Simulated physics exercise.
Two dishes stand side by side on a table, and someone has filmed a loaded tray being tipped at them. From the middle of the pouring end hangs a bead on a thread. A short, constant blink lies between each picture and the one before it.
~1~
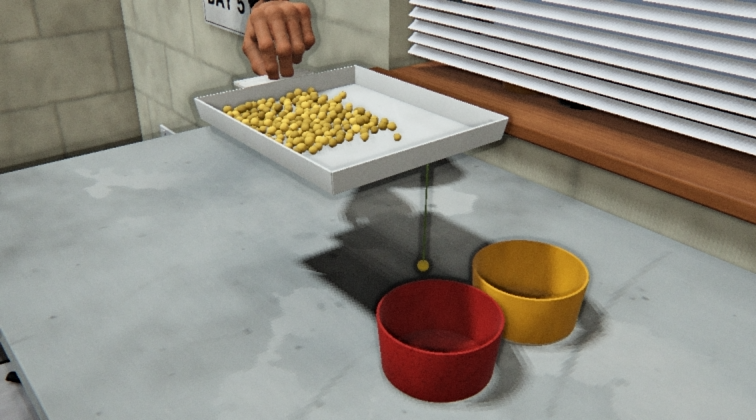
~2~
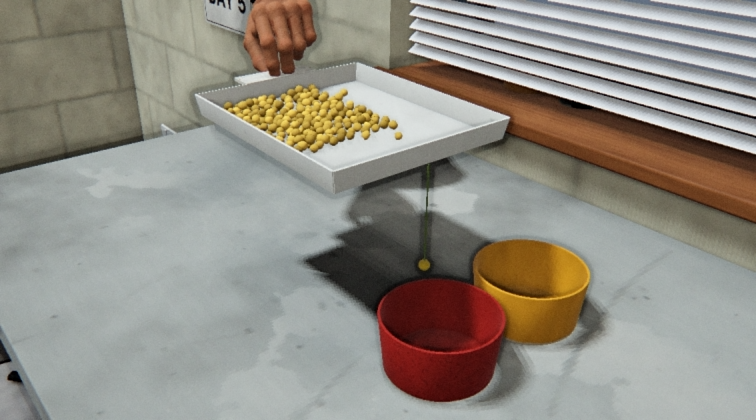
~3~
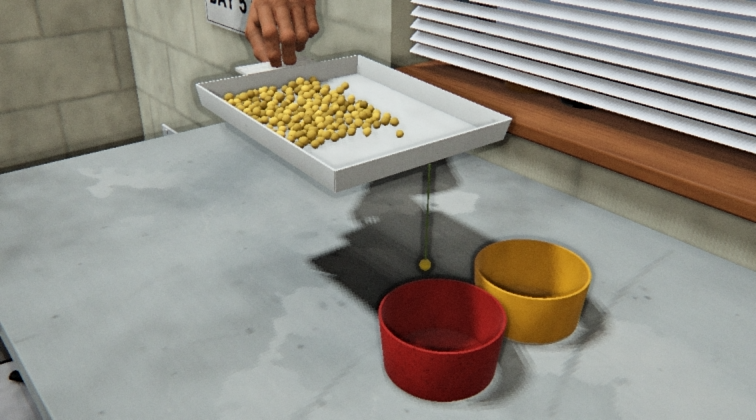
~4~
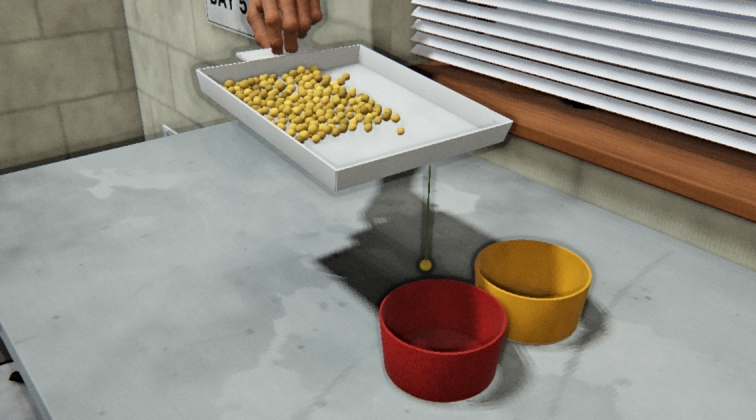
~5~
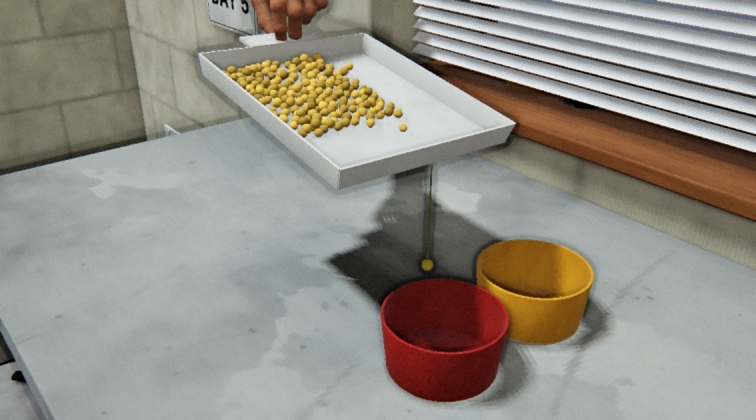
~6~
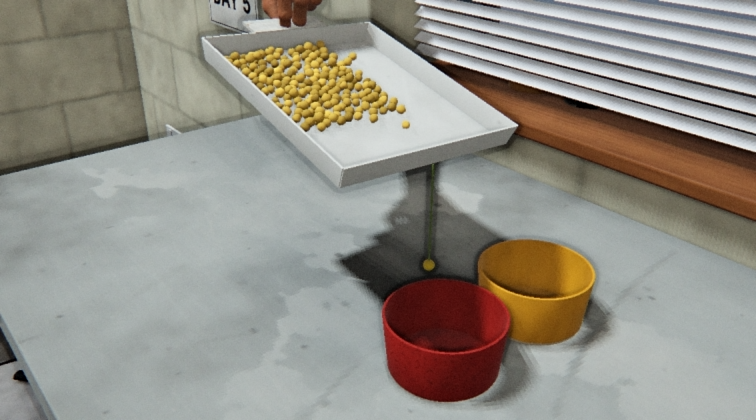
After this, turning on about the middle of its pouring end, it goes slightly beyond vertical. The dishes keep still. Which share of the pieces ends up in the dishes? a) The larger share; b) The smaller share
Answer: A.
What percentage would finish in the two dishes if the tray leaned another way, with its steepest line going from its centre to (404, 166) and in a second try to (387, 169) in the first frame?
I'd say some 60 in a hundred at first, then 50 in a hundred.
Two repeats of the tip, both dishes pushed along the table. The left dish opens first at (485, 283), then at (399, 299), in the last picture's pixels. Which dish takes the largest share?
In the first try it's the one on the left, and in the second it's the one on the right.
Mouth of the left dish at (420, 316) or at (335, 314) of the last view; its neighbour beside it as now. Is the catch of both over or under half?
Well, it comes to a greater portion at first and a lesser portion after that.
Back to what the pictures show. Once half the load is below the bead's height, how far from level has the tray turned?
It's turned some 110 degrees by then.
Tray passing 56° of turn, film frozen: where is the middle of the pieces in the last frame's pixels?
I'd mark it close to (434, 132).
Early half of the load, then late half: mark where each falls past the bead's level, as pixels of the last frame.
Near (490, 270) to start, and near (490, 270) afterwards.
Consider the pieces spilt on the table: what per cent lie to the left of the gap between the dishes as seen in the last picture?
Estimate: About 40 per cent.
Shortly afterwards, tray tipped steeply; all but a few on the tray; only a few in the air.
Next, tray tipped right over; all but a few on the tray; only a few in the left dish; a little in the right dish; only a few outside both; only a few in the air.
Some moments later, tray tipped past a quarter turn; near half in the left dish; near half in the right dish; a little outside both.
In the end, tray tipped past a quarter turn; near half in the left dish; near half in the right dish; a little outside both.
